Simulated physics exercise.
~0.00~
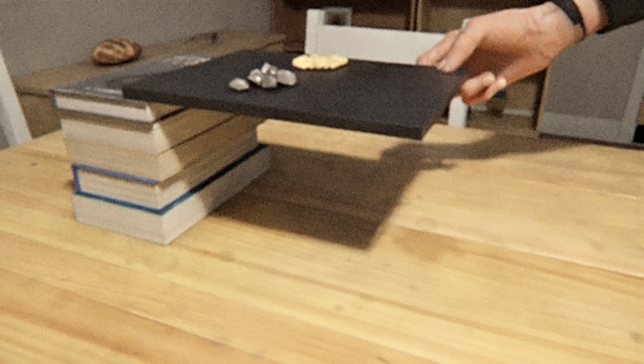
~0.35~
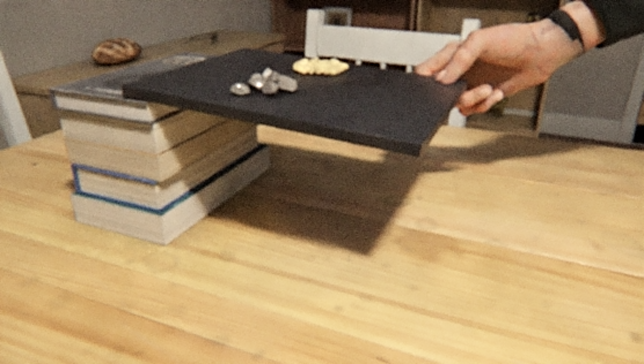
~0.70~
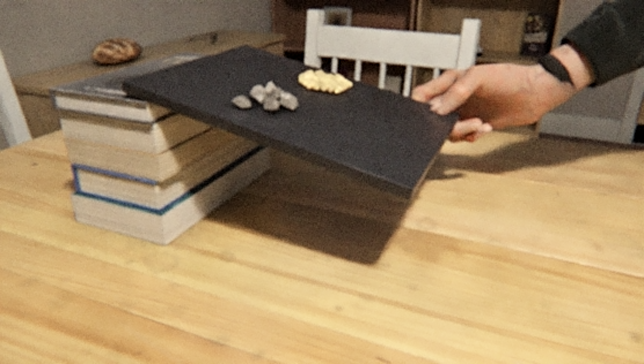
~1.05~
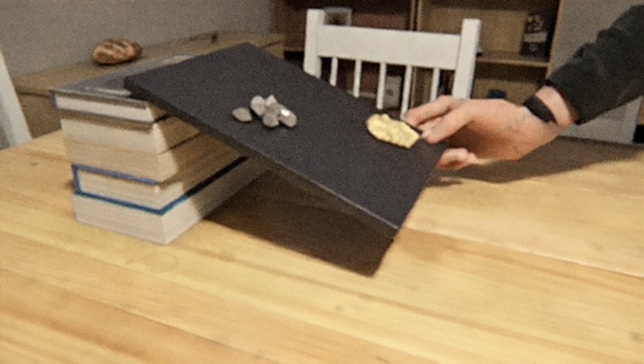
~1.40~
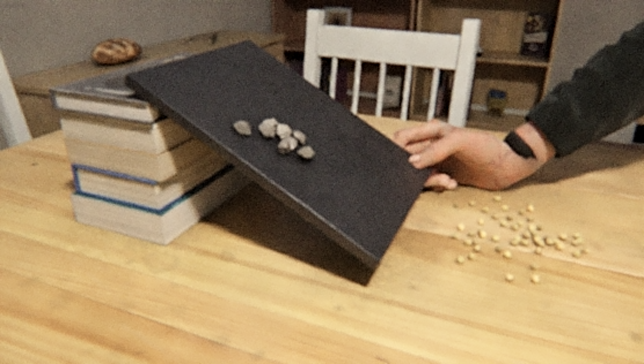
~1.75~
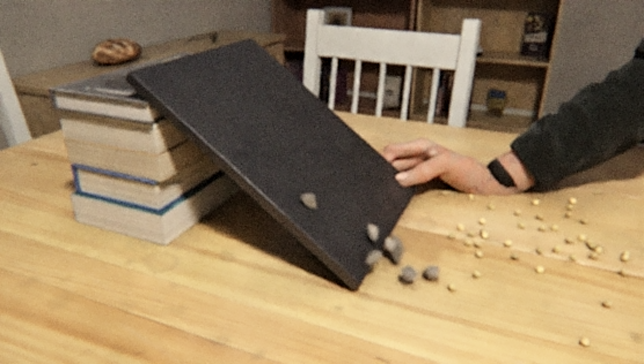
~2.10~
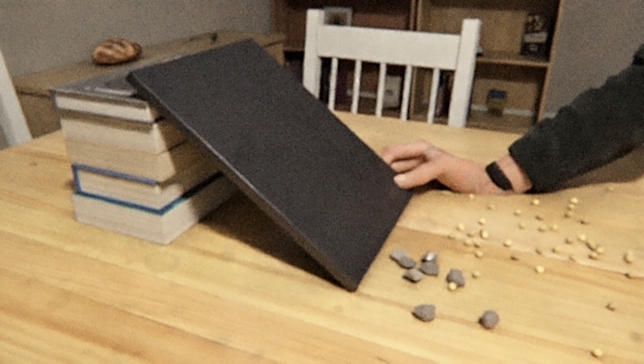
The clip opens on a black board resting on a stack of books at the left, its right end held up by a hand above a wooden table. A small group of grey stones and a patch of pale yellow pieces sit on top. The hand lowers its end, and the board tilts more and more steeply. The yellow pieces slide first, then spill off and scatter across the table at the right, while the stones still cling to the slope. As the board's lower edge nears the table, the stones tumble down too, ending near its foot, with the yellow pieces spread farther away.
